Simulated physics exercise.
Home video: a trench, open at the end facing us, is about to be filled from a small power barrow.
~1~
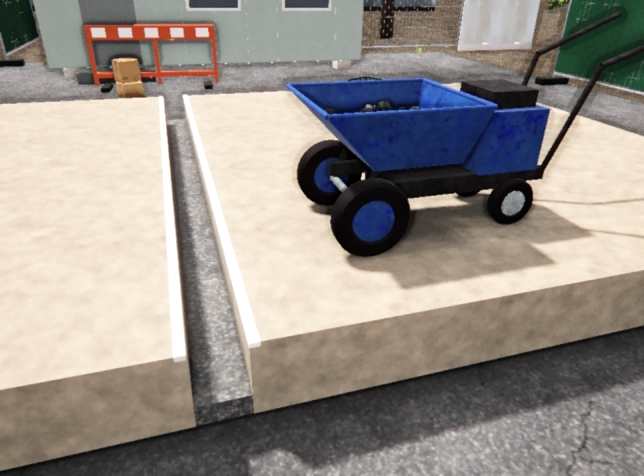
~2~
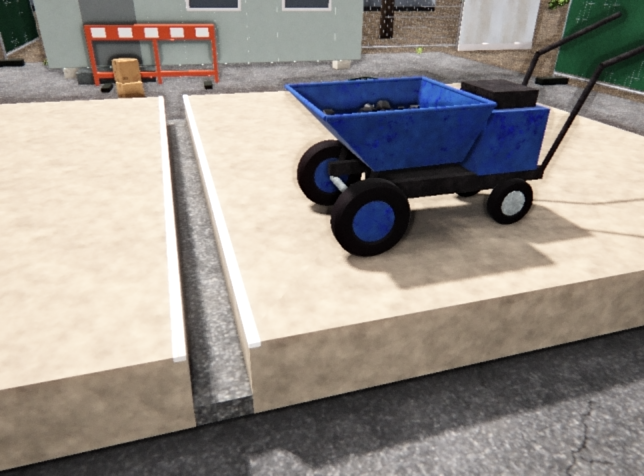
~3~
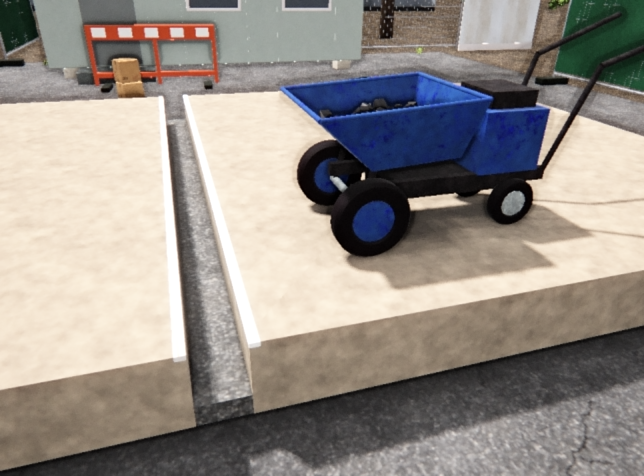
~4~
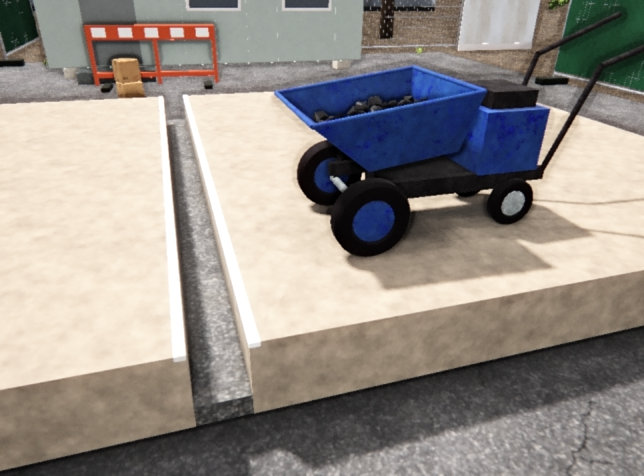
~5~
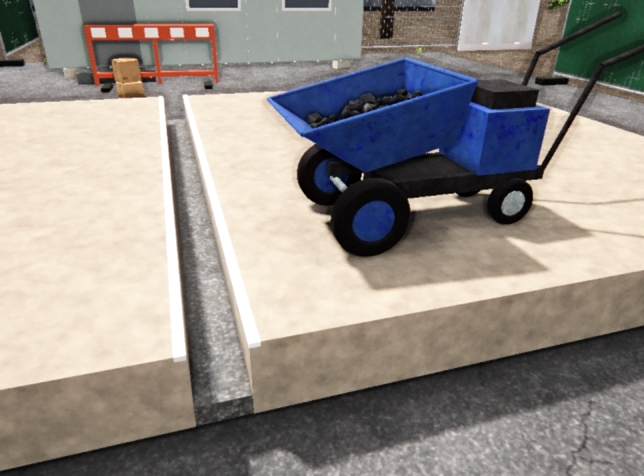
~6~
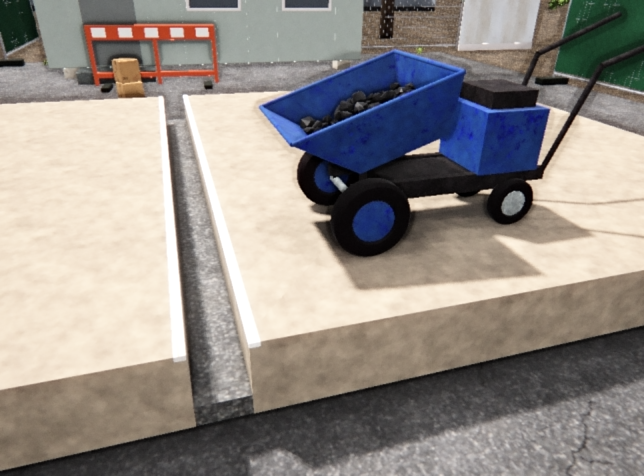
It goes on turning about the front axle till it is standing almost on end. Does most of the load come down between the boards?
Most of the load will go into the trench.
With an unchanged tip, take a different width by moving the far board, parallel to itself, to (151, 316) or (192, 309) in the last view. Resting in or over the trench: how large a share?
80 %, give or take, and then 80 %.
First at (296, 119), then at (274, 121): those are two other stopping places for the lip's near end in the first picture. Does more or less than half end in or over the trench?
At the first place more than half, at the second the larger part.
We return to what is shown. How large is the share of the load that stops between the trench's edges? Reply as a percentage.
About 75 per cent.
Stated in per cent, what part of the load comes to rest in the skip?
Estimate: Some 5 %.
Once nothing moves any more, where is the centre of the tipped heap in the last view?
Resting centre, last frame: Roughly (210, 273).
Soon after the last picture, skip tipped steeply; all in the skip.
A little later, skip tipped steeply; nearly all in the skip; a small part short of the trench; a stray few in or heaped over the trench.
Later still, skip tipped right over; a small part in the skip; about a quarter short of the trench; about two thirds in or heaped over the trench.
By the end, skip tipped right over; a small part in the skip; about a quarter short of the trench; most in or heaped over the trench; none beyond it.
